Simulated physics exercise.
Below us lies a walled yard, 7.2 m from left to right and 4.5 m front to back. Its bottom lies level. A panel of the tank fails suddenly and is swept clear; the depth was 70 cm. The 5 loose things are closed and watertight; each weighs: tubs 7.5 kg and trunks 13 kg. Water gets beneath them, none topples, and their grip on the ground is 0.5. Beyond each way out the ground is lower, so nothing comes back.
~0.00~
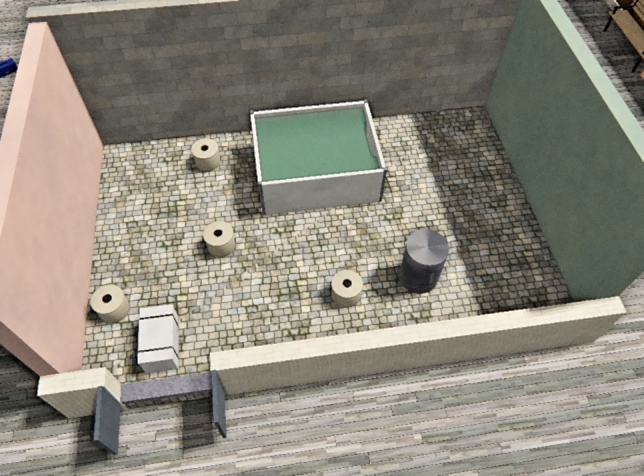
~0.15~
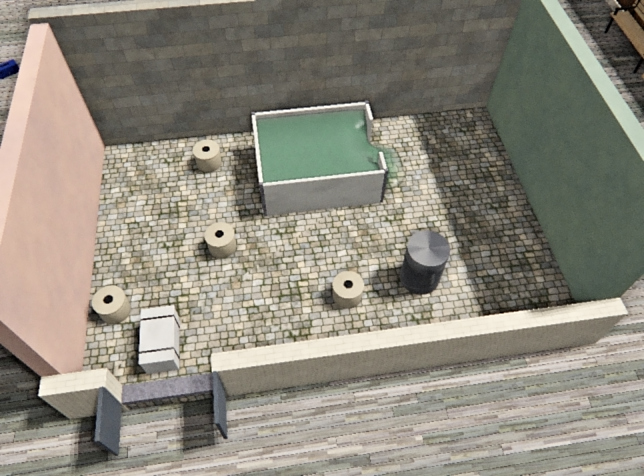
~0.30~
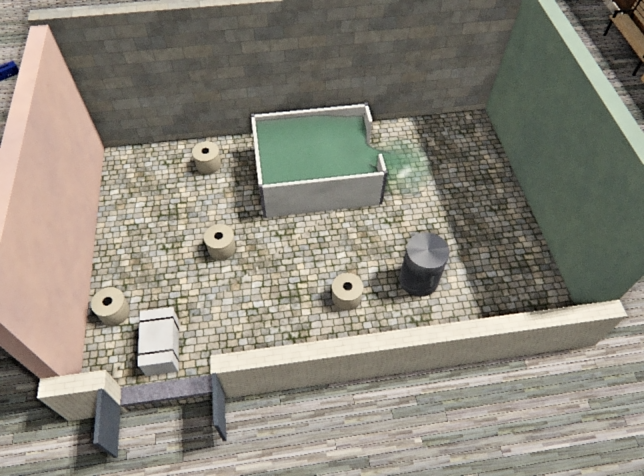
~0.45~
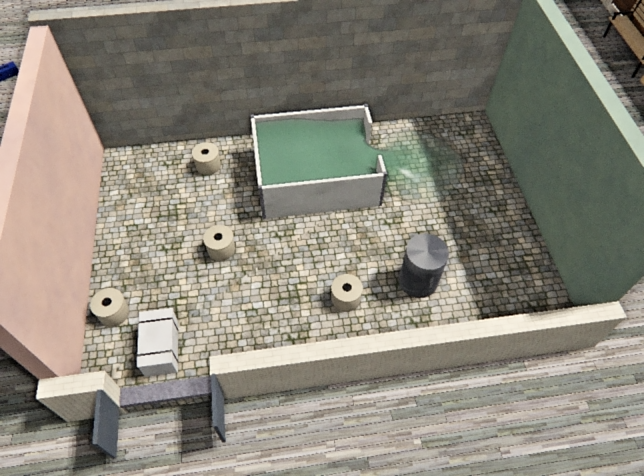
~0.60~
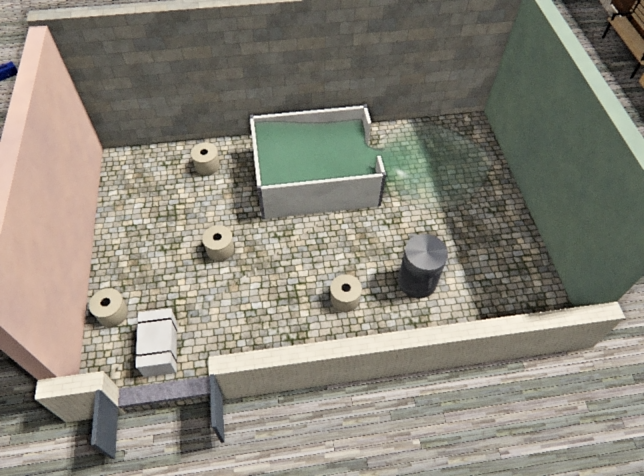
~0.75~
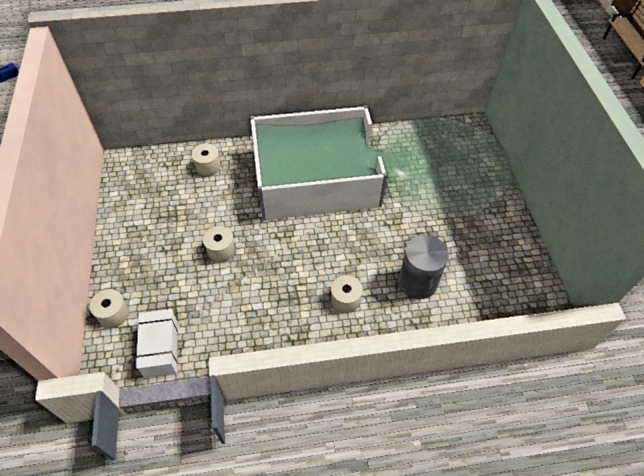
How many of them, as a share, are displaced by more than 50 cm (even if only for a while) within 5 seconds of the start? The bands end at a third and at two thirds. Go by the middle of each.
That comes to less than a third.
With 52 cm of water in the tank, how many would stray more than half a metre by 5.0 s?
In that case 0 of them.
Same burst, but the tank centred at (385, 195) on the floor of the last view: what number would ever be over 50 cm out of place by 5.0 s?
Then 2.
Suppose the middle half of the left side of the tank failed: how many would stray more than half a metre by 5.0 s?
Then 3.
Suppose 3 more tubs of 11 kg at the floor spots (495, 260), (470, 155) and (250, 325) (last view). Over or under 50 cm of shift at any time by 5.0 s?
In turn: More, more, short of it.
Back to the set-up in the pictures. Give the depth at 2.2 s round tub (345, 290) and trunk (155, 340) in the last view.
Roughly 0 and 0 cm.
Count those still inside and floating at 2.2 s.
At that moment 0.
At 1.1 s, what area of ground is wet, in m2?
Some 9.0 m2.
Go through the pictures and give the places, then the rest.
A tub at (205, 148) rests on the ground; a tub at (347, 283) rests on the ground; water covers 2.8 m2; 0 of 5 have shifted, in the first picture.
A tub at (206, 149), on the bottom; a tub at (348, 284) rests on the ground; 3.3 m2 under water; 0 of 5 have shifted, in the second picture.
A tub at (205, 151), on the bottom; a tub at (348, 286), on the bottom; water covers 4.0 m2; 0 of 5 have shifted, in the third picture.
A tub at (205, 152) rests on the ground; a tub at (347, 288), on the bottom; 4.9 m2 under water; 0 of 5 have shifted, in the fourth picture.
A tub at (204, 152), on the bottom; a tub at (346, 288), on the bottom; 6.1 m2 under water; 0 of 5 have shifted, in the fifth picture.
A tub at (205, 153) rests on the ground; a tub at (347, 289), on the bottom; 7.4 m2 under water; 0 of 5 have shifted, in the sixth picture.
After 1.1 s 0 of 5 are over 50 cm from their spots; 0 afloat.
After 2.2 s 0 of 5 are over 50 cm from their spots; 0 afloat.
After 3.5 s 0 of 5 are over 50 cm from their spots; 0 afloat.
After 5.0 s 0 of 5 are over 50 cm from their spots, and 0 have been at some point; 0 afloat.
